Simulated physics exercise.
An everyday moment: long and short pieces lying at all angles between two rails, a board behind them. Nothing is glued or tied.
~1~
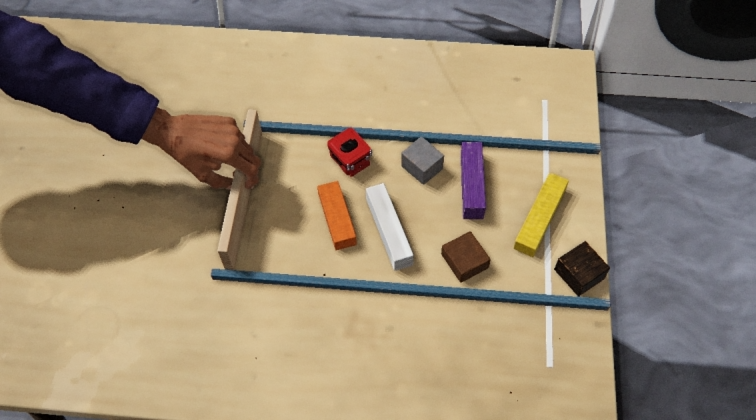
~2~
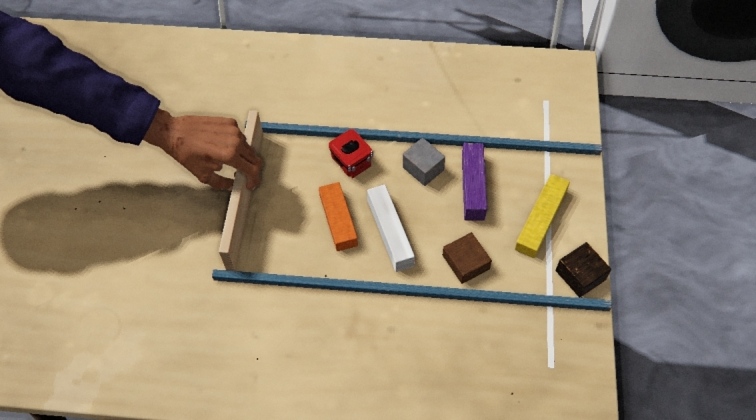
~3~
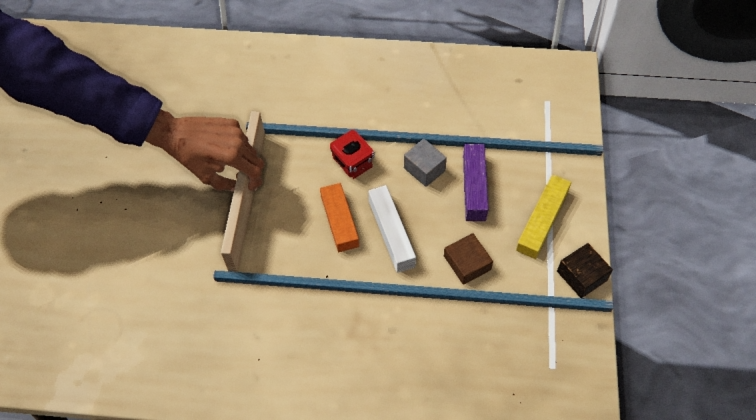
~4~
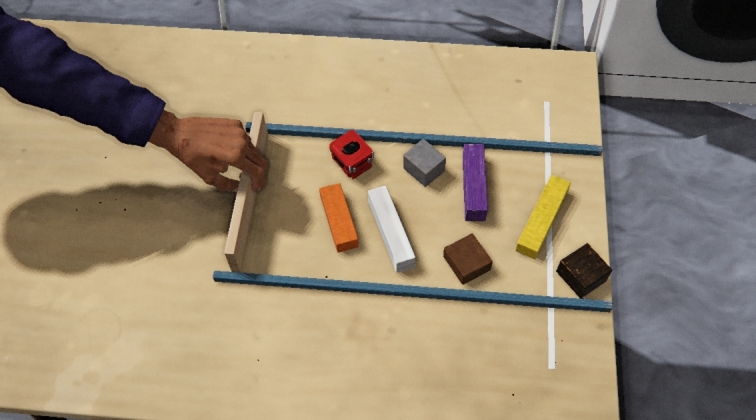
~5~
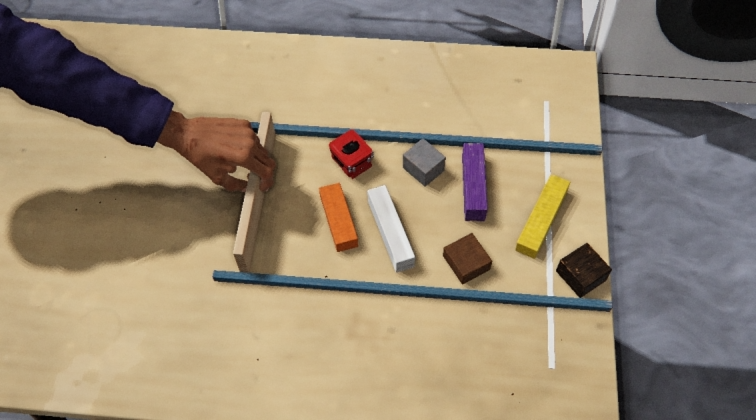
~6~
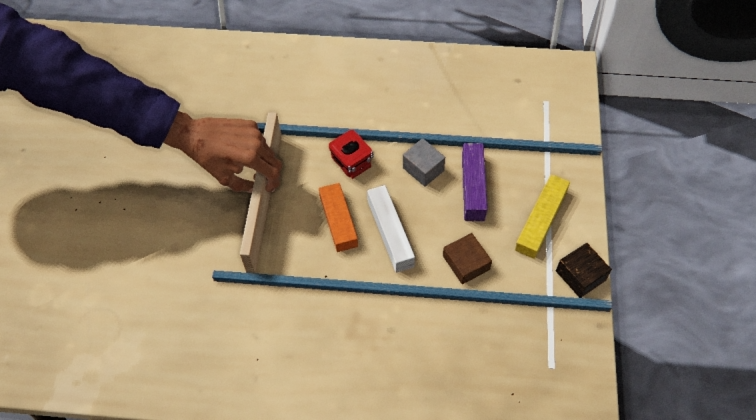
The clip opens on a hand holding an upright board between two blue rails on a wooden table, with eight colourful blocks and bars scattered to its right. The board stays nearly still at first, then the hand slides it slightly rightward, without touching the pieces, which remain in place.
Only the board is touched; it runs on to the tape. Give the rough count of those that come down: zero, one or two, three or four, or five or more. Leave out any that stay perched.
As it turns out, the number that fall off is three or four.
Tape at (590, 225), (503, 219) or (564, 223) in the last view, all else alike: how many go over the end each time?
The counts: 6, 0 and 5.
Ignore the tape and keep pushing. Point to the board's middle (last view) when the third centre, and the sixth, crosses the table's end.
At (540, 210) for the third, at (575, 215) for the sixth.
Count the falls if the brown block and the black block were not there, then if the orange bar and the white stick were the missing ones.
First 2, then 0.
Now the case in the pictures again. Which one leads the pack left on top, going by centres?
That is the brown block.
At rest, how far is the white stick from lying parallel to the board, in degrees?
Roughly 0° out of line.
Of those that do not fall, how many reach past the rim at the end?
2 of them.
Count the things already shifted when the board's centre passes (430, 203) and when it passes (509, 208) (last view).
6 and 8.
Soon after, none off yet; black block at rest near (583, 270); yellow bar at rest near (543, 216); purple bar at rest near (474, 182).
Then, none off yet; black block at rest near (583, 270); yellow bar at rest near (544, 215); purple bar moved about its own width near (530, 191).
At rest, the number that fall off is three or four; fallen, purple bar, yellow bar and black block.
